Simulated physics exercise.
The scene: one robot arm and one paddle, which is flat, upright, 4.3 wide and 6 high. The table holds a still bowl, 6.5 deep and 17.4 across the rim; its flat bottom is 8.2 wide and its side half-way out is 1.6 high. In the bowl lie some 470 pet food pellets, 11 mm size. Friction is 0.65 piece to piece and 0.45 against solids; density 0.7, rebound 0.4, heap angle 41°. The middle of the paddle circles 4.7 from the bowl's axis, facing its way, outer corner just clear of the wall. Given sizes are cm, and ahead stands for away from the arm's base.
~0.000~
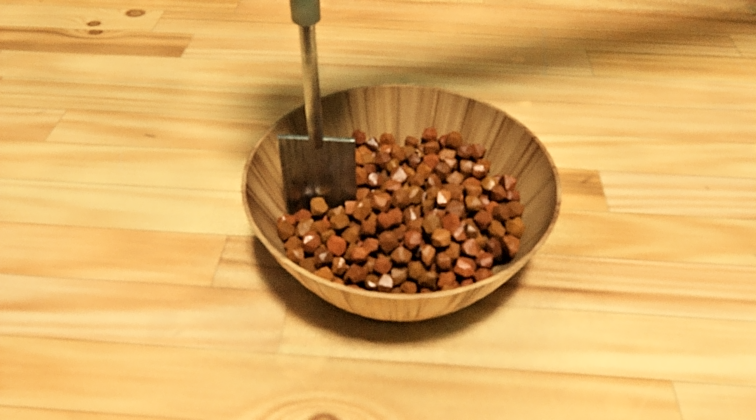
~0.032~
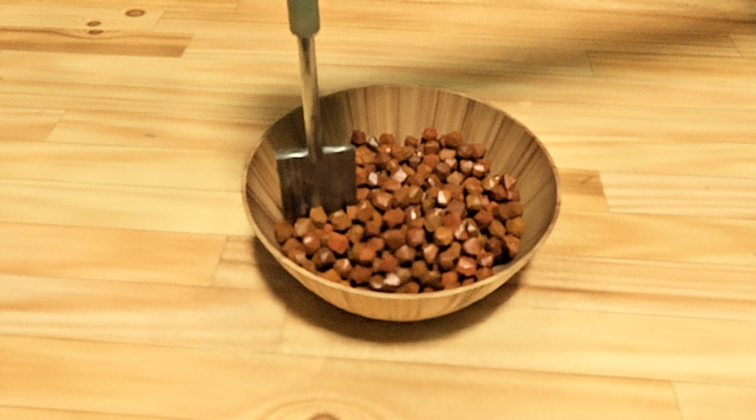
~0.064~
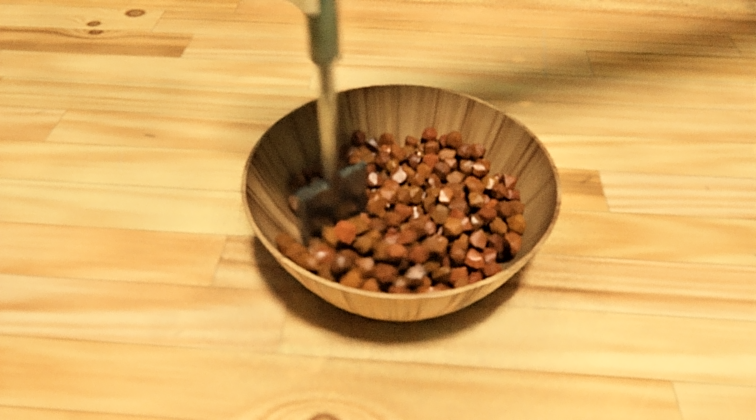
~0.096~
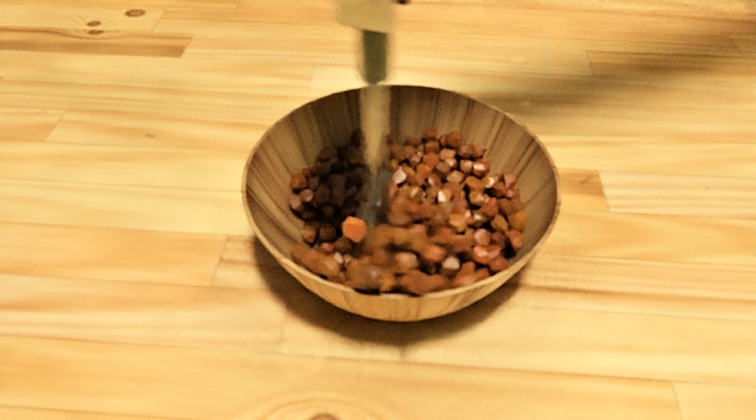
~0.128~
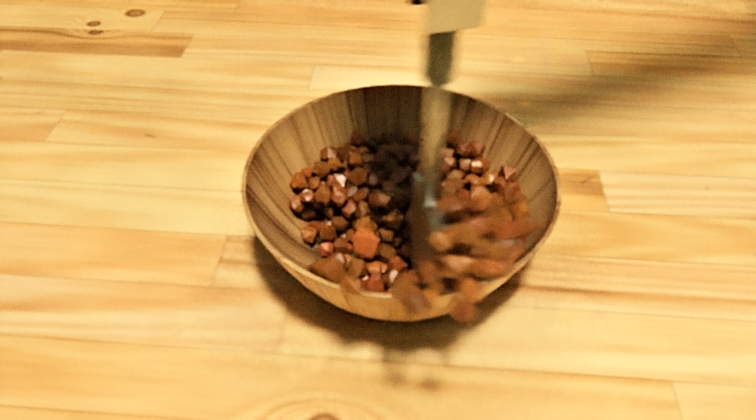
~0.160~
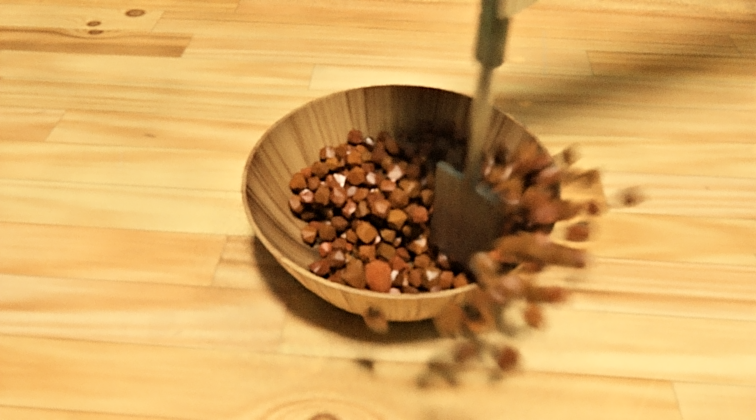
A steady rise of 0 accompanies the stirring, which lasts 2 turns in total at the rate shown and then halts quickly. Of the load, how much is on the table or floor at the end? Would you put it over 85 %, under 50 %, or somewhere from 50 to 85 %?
I would put it from 50 to 85 %.
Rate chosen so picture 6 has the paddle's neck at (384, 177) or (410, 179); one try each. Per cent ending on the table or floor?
Roughly 45 per cent on the first try and 50 per cent on the second.
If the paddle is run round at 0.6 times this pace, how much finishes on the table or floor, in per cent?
Estimated share: Near 45 per cent.
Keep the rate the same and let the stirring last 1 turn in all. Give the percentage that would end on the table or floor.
Then about 40 per cent.
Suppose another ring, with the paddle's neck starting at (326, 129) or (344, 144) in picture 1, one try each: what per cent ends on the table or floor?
Near 65 and 50 in a hundred, one try each.
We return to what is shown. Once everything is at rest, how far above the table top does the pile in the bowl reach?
5.5 cm or so.
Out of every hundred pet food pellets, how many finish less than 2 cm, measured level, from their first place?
Result: Close to 5 per cent of the load.
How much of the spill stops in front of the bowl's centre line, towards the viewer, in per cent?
My reading is roughly 40 per cent.
By 0.38 s, 5° round, highest piece 11 above the table; 296 in the bowl, 87 on the table or floor, 87 in flight or on the tool.
By 0.60 s, 228° round, highest piece 10 above the table; 219 in the bowl, 219 on the table or floor, 32 in flight or on the tool.
By 0.91 s, 0° round, highest piece 6 above the table; 288 on the table or floor, 182 in the bowl.
By 1.61 s, 0° round, highest piece 5 above the table; 288 on the table or floor, 182 in the bowl.
Final count, 288 on the table or floor, 182 in the bowl. That is 61 % on the table or floor.
